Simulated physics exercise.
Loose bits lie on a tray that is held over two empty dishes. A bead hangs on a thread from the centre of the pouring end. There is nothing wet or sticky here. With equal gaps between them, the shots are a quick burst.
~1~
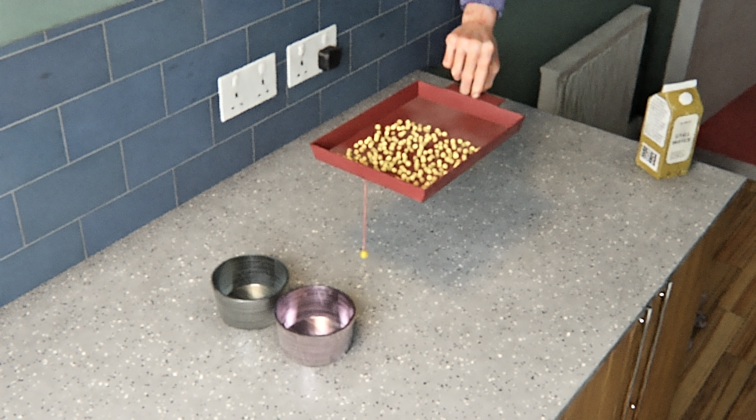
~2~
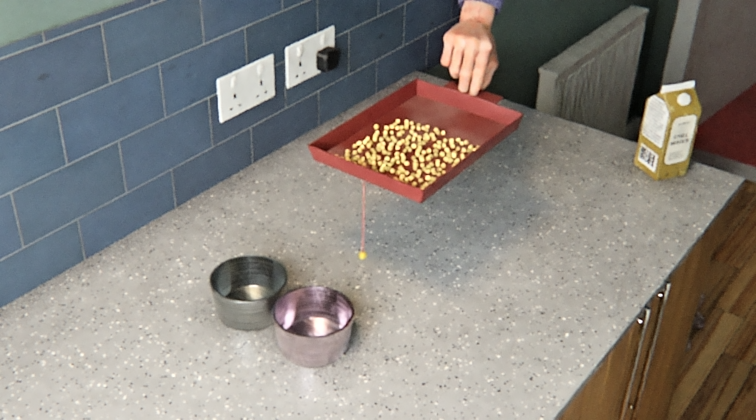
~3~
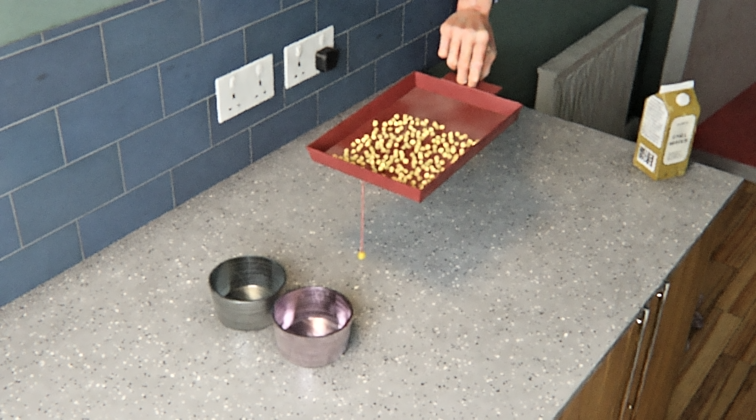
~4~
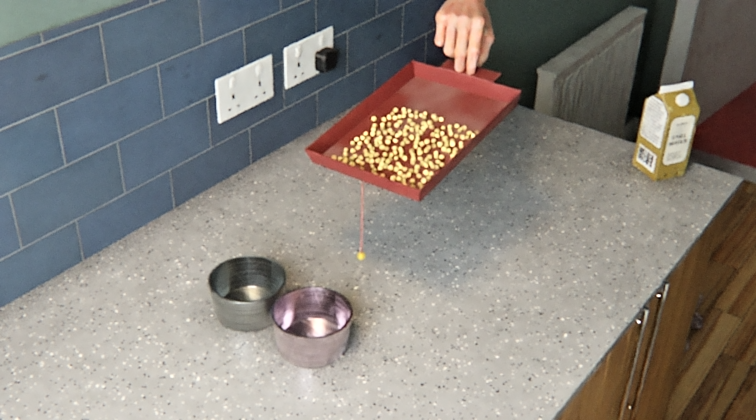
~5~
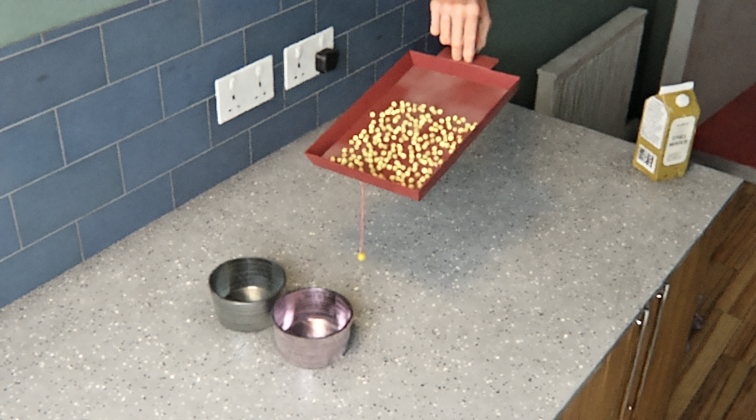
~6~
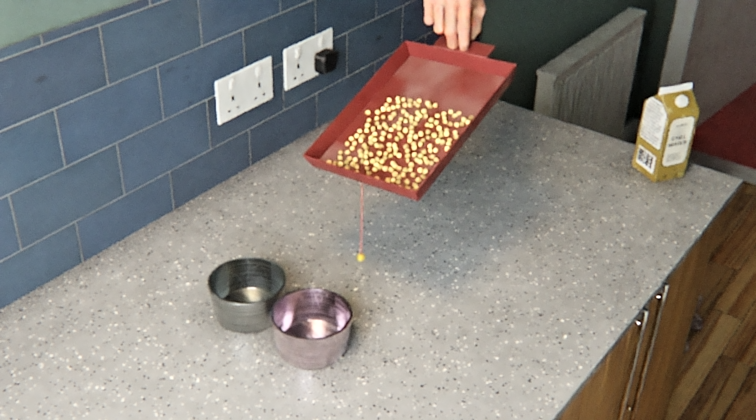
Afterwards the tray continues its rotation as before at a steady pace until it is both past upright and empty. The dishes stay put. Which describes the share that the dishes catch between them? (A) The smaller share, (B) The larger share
The smaller share (A).
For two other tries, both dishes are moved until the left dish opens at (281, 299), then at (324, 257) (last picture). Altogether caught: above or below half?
Result, first setup: A minority share; second setup: A majority share.
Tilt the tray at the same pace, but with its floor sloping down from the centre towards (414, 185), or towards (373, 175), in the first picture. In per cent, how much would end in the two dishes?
Roughly 0 % in the first case and 10 % in the second.
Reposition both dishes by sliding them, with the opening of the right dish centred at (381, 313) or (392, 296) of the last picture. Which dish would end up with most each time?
First try: The left-side dish; second try: The left-side dish.
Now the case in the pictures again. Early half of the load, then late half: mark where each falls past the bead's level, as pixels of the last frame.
Around (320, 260) first; around (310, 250) second.
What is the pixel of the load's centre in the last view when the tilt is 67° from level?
The middle of the pieces shows up near (354, 166).
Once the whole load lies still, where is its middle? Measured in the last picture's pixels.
(303, 302).
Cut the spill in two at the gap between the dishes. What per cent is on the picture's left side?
Looks like close to 20 per cent of it.
Soon after the last picture, tray tipped steeply; nearly all on the tray; a stray few in the air.
A little later, tray tipped past a quarter turn; about a third on the tray; a stray few in the right dish; a small part outside both; about half in the air.
Later still, tray tipped past a quarter turn; a small part in the right dish; a stray few in the left dish; nearly all outside both.
At rest, tray tipped past a quarter turn; a small part in the right dish; a stray few in the left dish; nearly all outside both.
